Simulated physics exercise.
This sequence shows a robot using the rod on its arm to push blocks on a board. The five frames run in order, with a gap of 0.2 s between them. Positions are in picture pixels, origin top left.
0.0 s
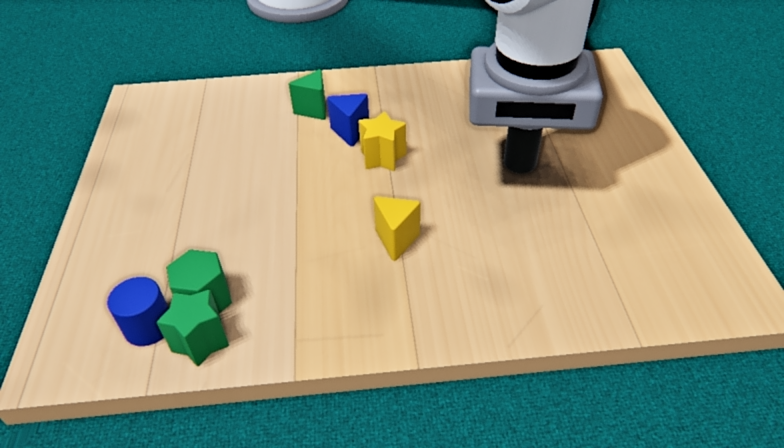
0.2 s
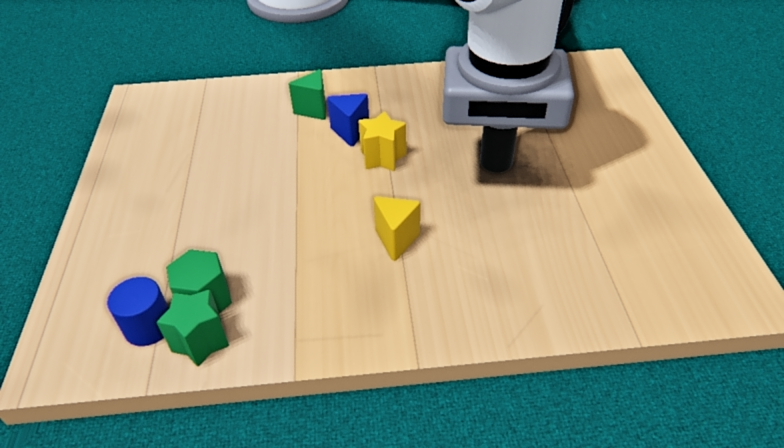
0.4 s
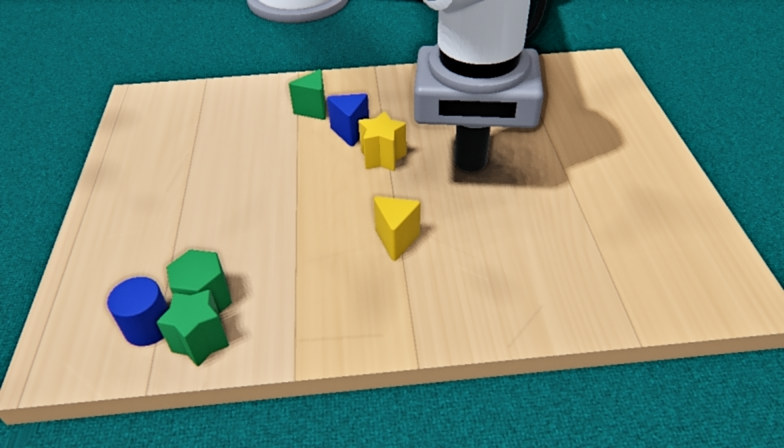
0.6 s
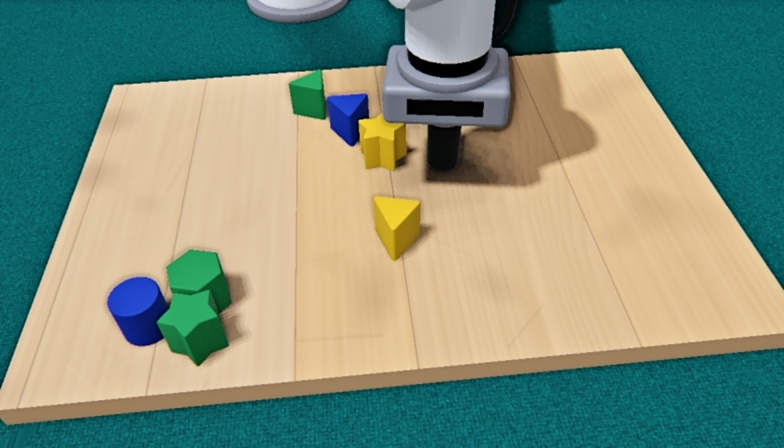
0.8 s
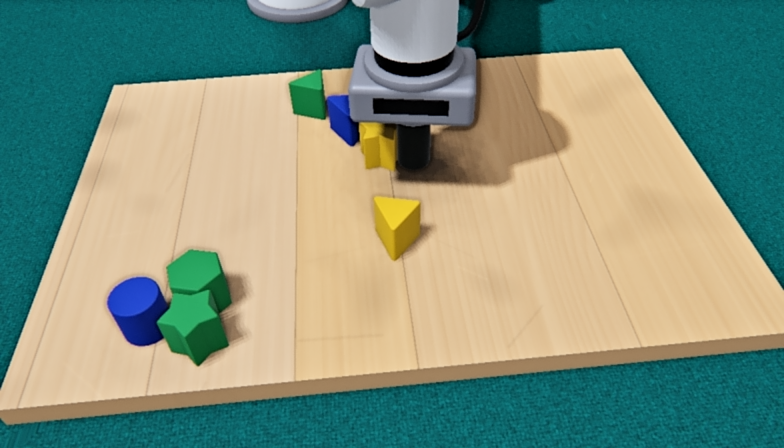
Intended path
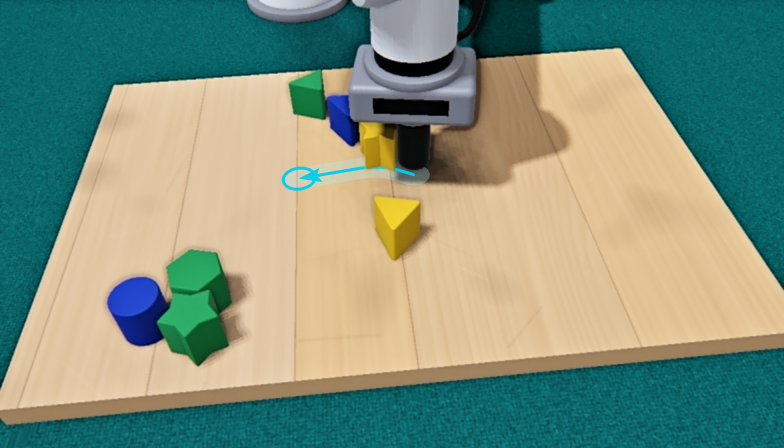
A grey and white robot arm with a black rod stands over the far right of a pale wooden board on a teal surface, seen from above at an angle. A green triangular block, a blue one and a yellow star sit near the back, a yellow triangular block mid-board, and a blue cylinder, green hexagon and green star lower left. The arm slides steadily left to the yellow star, which shifts very slightly, while the camera stays still.
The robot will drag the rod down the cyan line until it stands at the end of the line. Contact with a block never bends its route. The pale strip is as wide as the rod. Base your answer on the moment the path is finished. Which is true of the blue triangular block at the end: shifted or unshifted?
It is moved off its spot.
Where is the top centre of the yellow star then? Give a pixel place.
The centre of its top will be at (343, 118).
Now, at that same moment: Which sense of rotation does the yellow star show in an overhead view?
Short answer: Clockwise.
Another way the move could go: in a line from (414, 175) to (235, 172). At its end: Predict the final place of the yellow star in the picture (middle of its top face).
The answer is (358, 123).
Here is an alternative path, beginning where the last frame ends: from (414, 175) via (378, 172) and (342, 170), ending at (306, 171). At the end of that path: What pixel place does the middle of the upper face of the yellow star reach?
Its top face will be centred at roughly (354, 119).
The line goes from (414, 175) via (377, 167) and (338, 172), ending at (299, 178).
The first path, step by step. One third of the way, rod (375, 153); blue triangular block (342, 98), turned 15° clockwise; yellow star (358, 119), turned 30° clockwise.
Two thirds of the way, rod (336, 158); blue triangular block (339, 96), turned 30° clockwise; yellow star (343, 118), turned 65° clockwise.
At the end, rod (297, 165); blue triangular block (339, 96), turned 30° clockwise; yellow star (343, 118), turned 65° clockwise.
